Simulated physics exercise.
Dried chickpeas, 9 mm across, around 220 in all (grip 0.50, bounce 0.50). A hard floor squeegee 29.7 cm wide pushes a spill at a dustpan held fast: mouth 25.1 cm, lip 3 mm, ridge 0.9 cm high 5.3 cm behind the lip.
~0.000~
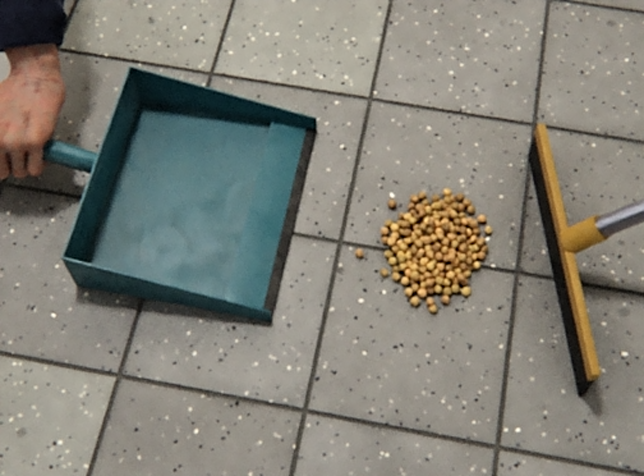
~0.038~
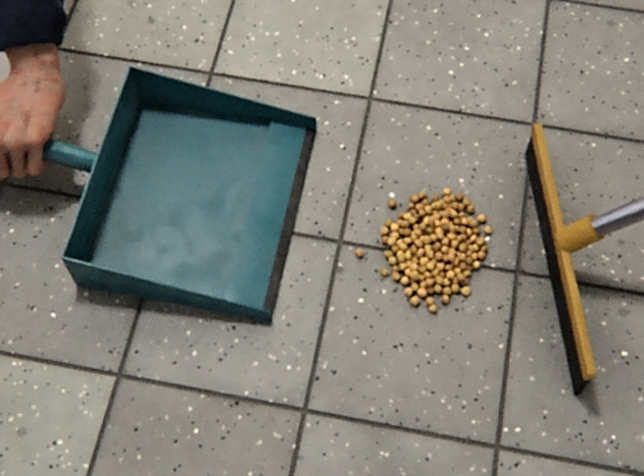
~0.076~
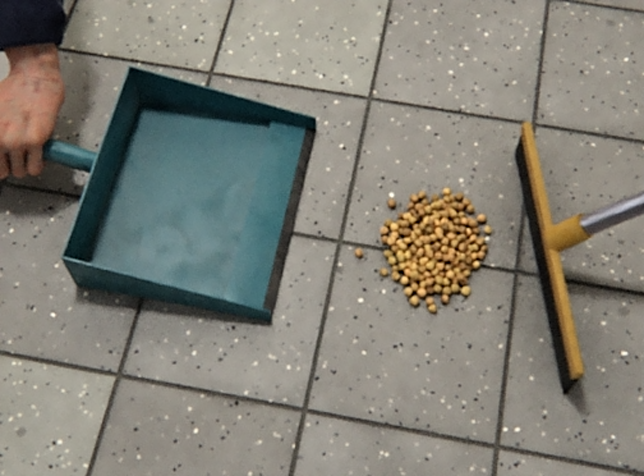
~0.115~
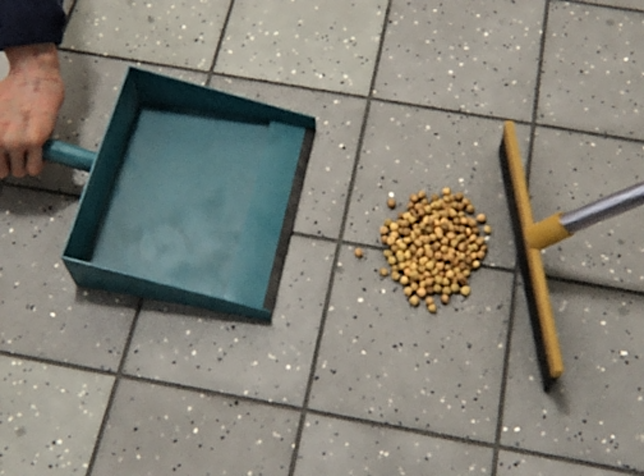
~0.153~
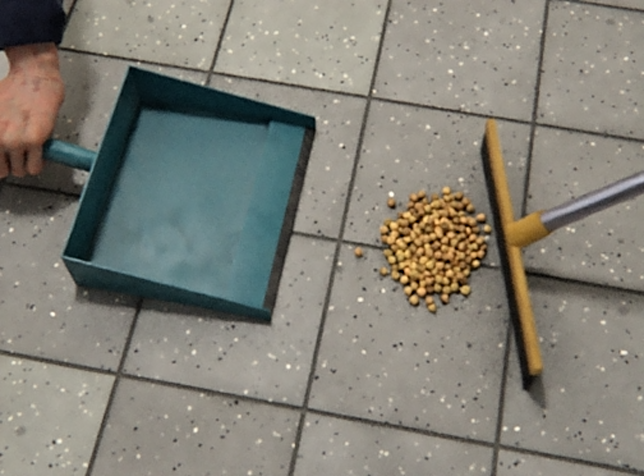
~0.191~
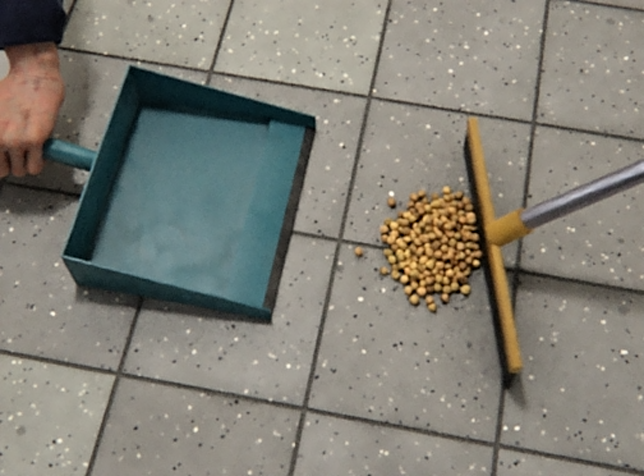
The footage shows a hand holding a teal dustpan still on a speckled tiled floor while a yellow squeegee with a black blade slides left from the right, reaching a small pile of dried chickpeas and nudging its right edge.
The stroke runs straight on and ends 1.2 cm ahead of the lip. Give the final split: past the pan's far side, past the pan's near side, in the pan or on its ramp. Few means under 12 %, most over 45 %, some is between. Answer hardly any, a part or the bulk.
Far side hardly any, near side hardly any, pan a part.
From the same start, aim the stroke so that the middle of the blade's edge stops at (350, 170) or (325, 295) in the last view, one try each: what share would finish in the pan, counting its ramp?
About 5 and 30 per cent.
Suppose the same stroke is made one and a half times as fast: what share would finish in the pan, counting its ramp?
It would be near 30 per cent.
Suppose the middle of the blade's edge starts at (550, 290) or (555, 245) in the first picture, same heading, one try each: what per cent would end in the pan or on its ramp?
Some 25 and 15 per cent.
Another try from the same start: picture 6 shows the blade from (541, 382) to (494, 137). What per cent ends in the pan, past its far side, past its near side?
Pan 25, far 0, near 10.
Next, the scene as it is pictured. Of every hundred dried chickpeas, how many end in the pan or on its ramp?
About 20 per cent.
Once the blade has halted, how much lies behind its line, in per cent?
Roughly 0 per cent.
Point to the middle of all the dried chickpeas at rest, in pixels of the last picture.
At about (304, 242).
After 0.35 s, middle of the blade 13 cm from the lip; 0 % over the lip, far side 0 %, near side 0 %.
Then, at 0.46 s, middle of the blade 7 cm from the lip; 0 % over the lip, far side 0 %, near side 0 %.
Then, at 0.70 s, middle of the blade 5 cm from the lip; 20 % over the lip, far side 0 %, near side 5 %.
By 1.0 s all is still; far side 0 %, near side 5 %, pan 20 %, in front of the lip or behind the blade 75 %.
